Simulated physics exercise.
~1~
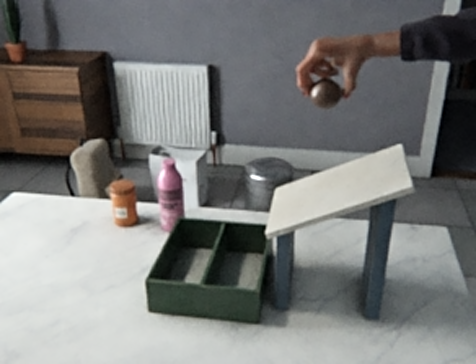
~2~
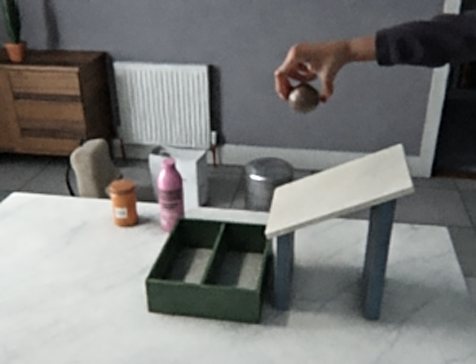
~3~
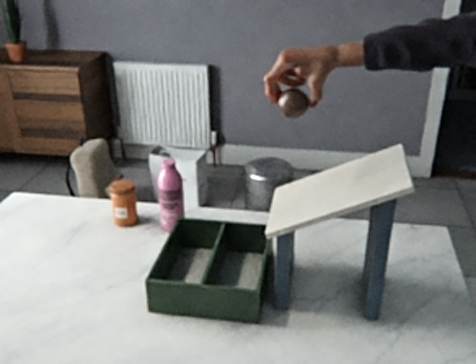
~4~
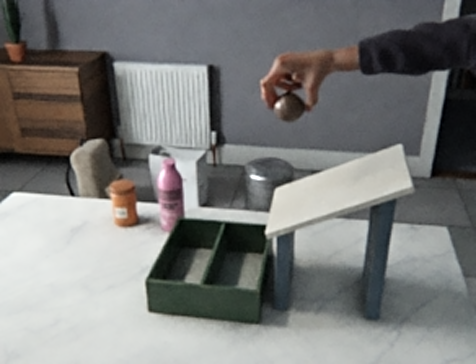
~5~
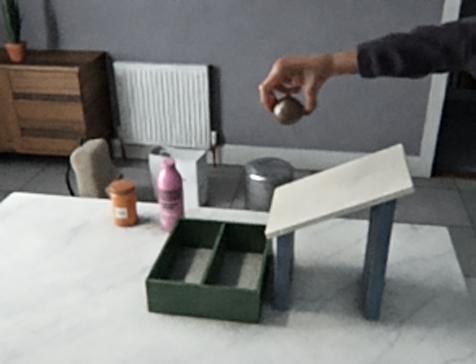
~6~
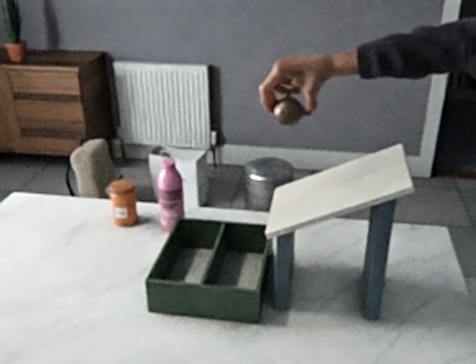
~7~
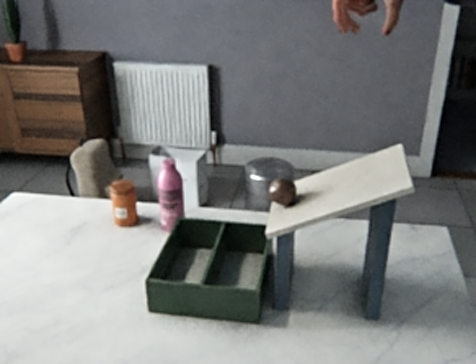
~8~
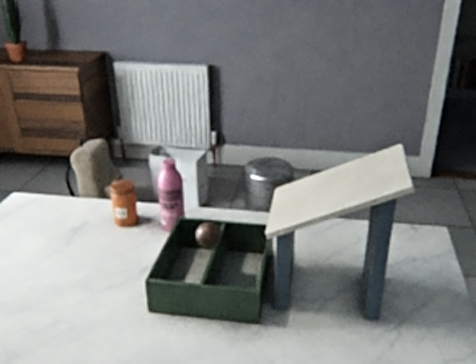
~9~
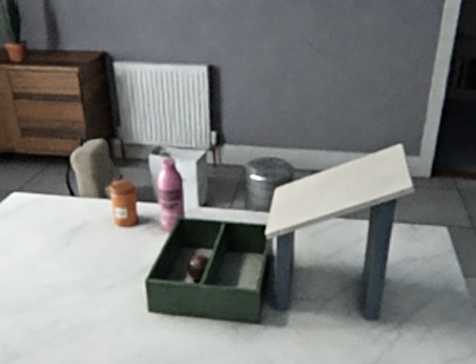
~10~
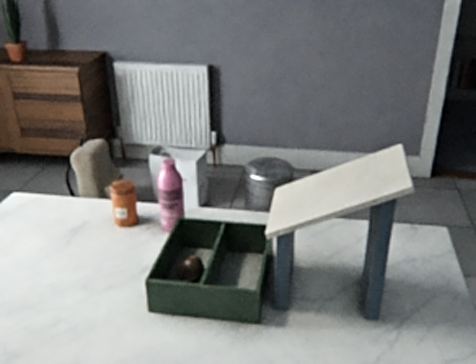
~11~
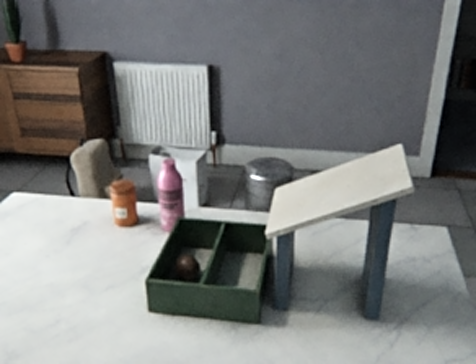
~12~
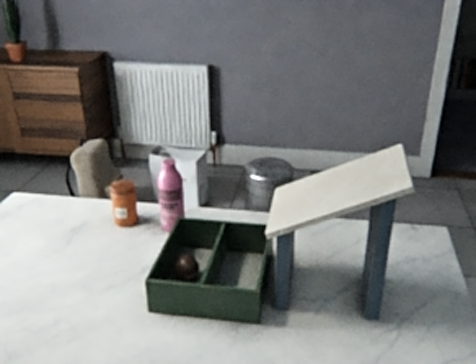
On a marble-topped table in a grey-walled room, a hand holds a brown onion above a sloped board, shifts it left and lets go; the onion lands on the board and drops into the green two-bay tray, resting in the left bay, farther from the board, beside an unmoved pink bottle and orange jar.
